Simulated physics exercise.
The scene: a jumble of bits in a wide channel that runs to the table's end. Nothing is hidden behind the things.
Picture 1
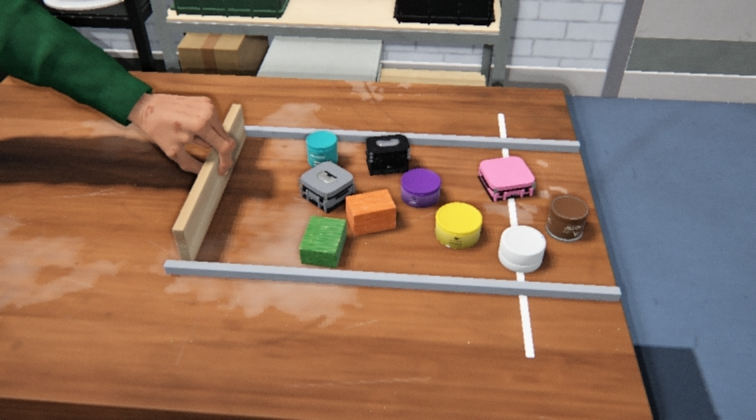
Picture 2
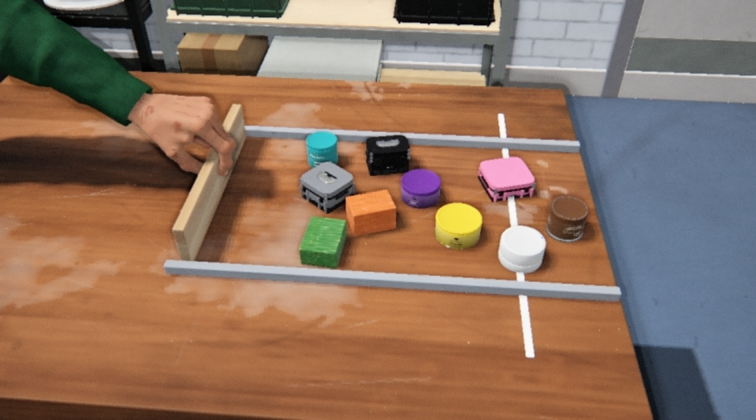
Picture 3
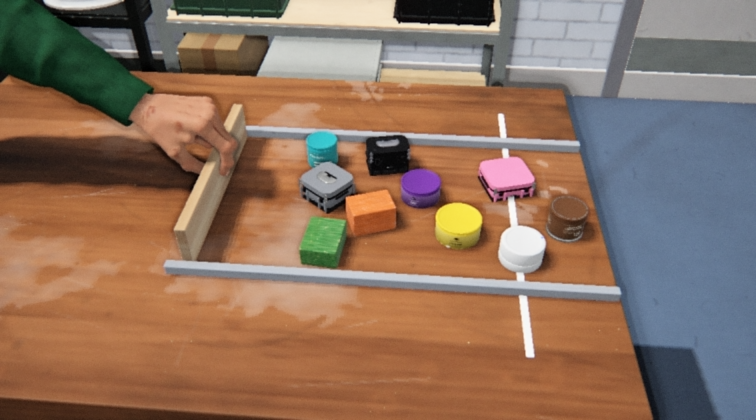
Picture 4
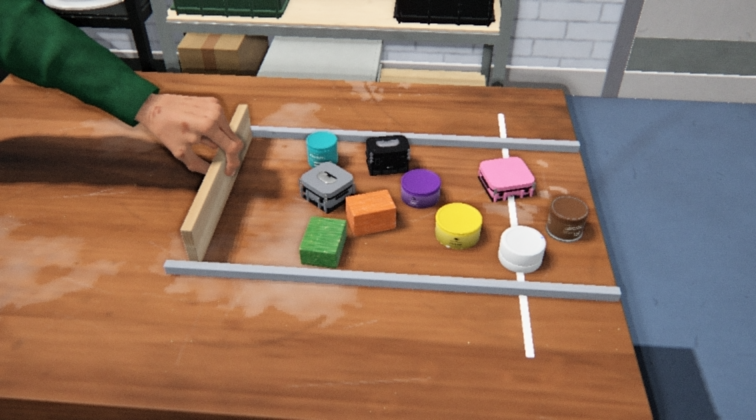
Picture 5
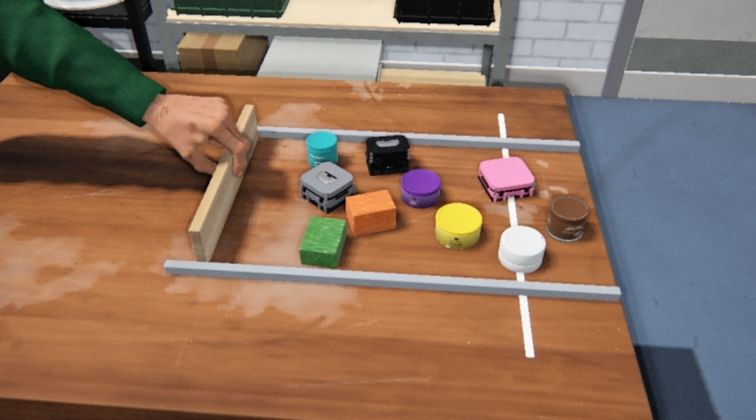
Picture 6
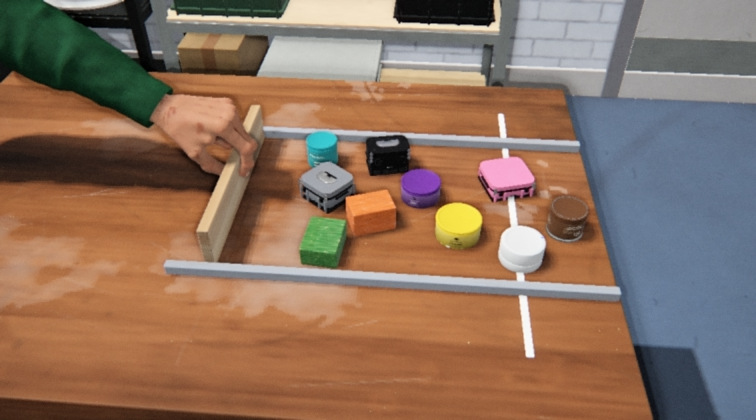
A wooden board, gripped by a hand in a green sleeve, barely moves at first, then slides slightly right between two gray rails on a wooden table. The colorful tins, tubs, blocks and cases ahead of it stay still, some near a white tape line, and the board remains short of them.
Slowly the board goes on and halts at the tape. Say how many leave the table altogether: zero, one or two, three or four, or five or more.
Outcome: The number that fall off is one or two.
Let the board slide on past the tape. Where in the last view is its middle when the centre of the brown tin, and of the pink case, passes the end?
For the brown tin at (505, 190), for the pink case at (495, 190).
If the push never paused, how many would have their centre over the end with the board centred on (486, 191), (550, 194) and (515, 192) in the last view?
Place by place, 0, 6 and 2.
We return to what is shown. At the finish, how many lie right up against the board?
In contact: 4.
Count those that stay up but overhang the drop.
It comes to 0.
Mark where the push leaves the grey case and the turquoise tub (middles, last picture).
The grey case at (532, 188), the turquoise tub at (524, 158).
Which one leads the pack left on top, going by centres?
The purple tub.
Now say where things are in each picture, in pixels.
The first picture shows brown tin (567, 219); white lid (522, 249); pink case (506, 179); board (215, 177); tape (512, 210).
The second picture shows white lid (522, 249); yellow tub (458, 226).
The third picture shows pink case (506, 180); black case (388, 155).
The fourth picture shows brown tin (567, 219); purple tub (421, 189).
The fifth picture shows white lid (522, 249); orange block (371, 213).
The sixth picture shows brown tin (567, 219); white lid (522, 249); pink case (506, 180); board (235, 178); tape (512, 210).
Early on, none off yet; brown tin at rest near (567, 219); white lid at rest near (522, 249); pink case at rest near (506, 180).
Finally, the number that fall off is one or two; lost, pink case and brown tin.
